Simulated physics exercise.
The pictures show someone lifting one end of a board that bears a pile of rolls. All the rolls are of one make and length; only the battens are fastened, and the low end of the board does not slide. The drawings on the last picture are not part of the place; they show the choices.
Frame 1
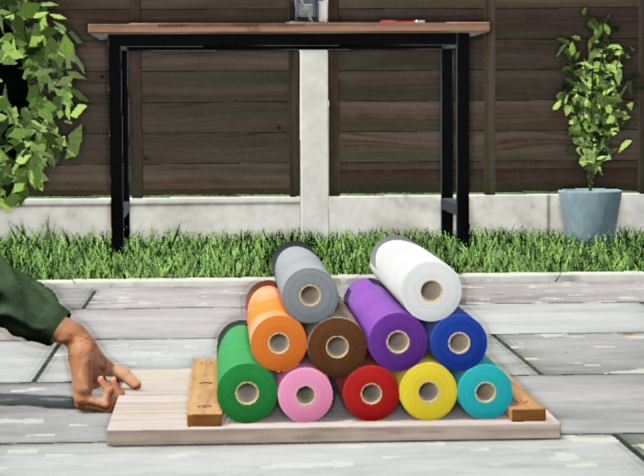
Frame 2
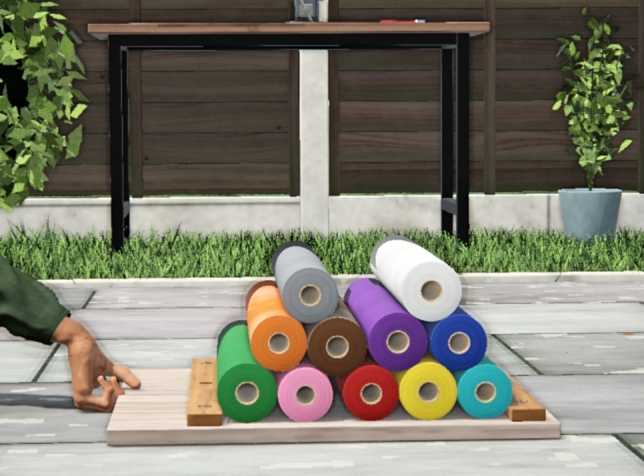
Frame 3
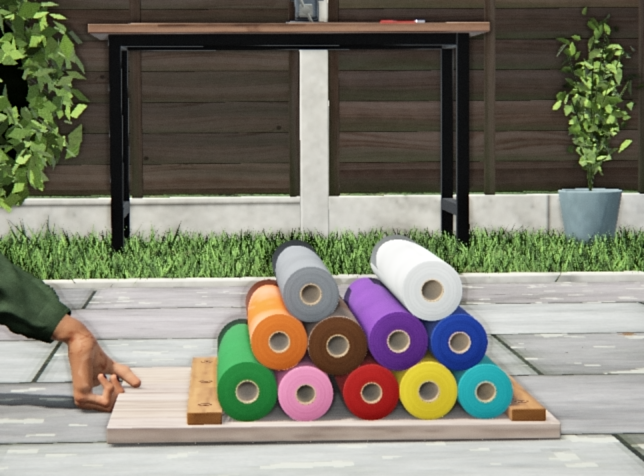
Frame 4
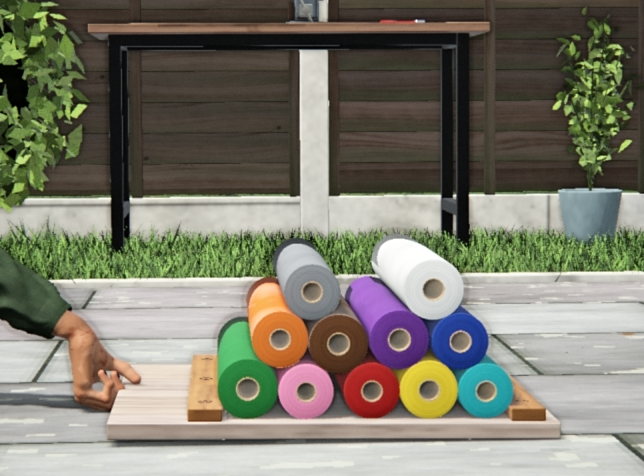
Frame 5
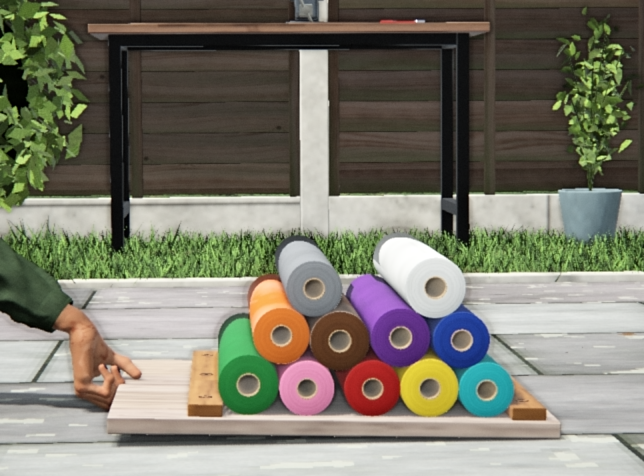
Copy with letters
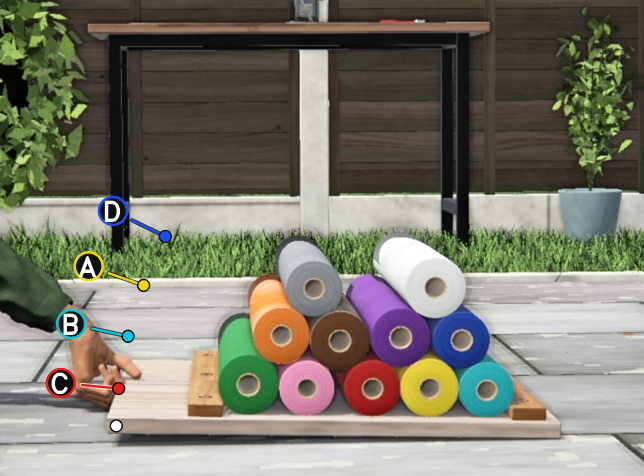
A hand in a dark green sleeve slowly raises the left end of a pale board by a slight amount, the stacked rolls tilting with it, while the view stays still. Green, pink, red, yellow and turquoise rolls lie between two wooden battens, with orange, brown, purple and blue above and grey and white on top. The paved yard is seen from low in front, with a table, grass and dark fence behind.
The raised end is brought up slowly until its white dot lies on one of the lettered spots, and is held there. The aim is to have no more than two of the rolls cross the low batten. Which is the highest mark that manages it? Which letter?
Up to A.
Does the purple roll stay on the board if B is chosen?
Yes.
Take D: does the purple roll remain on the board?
No.
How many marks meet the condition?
The number is three.
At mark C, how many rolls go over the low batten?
It comes to none.
On the copy, A at (144, 285); B at (128, 337); C at (119, 389); D at (165, 236); the white dot at (117, 426).
On A. First, board at 14°.
Then, board at 20°.
Finally, board at 20°, none over the low batten.
By contrast, B none over the low batten; C none over the low batten; D six over the low batten.
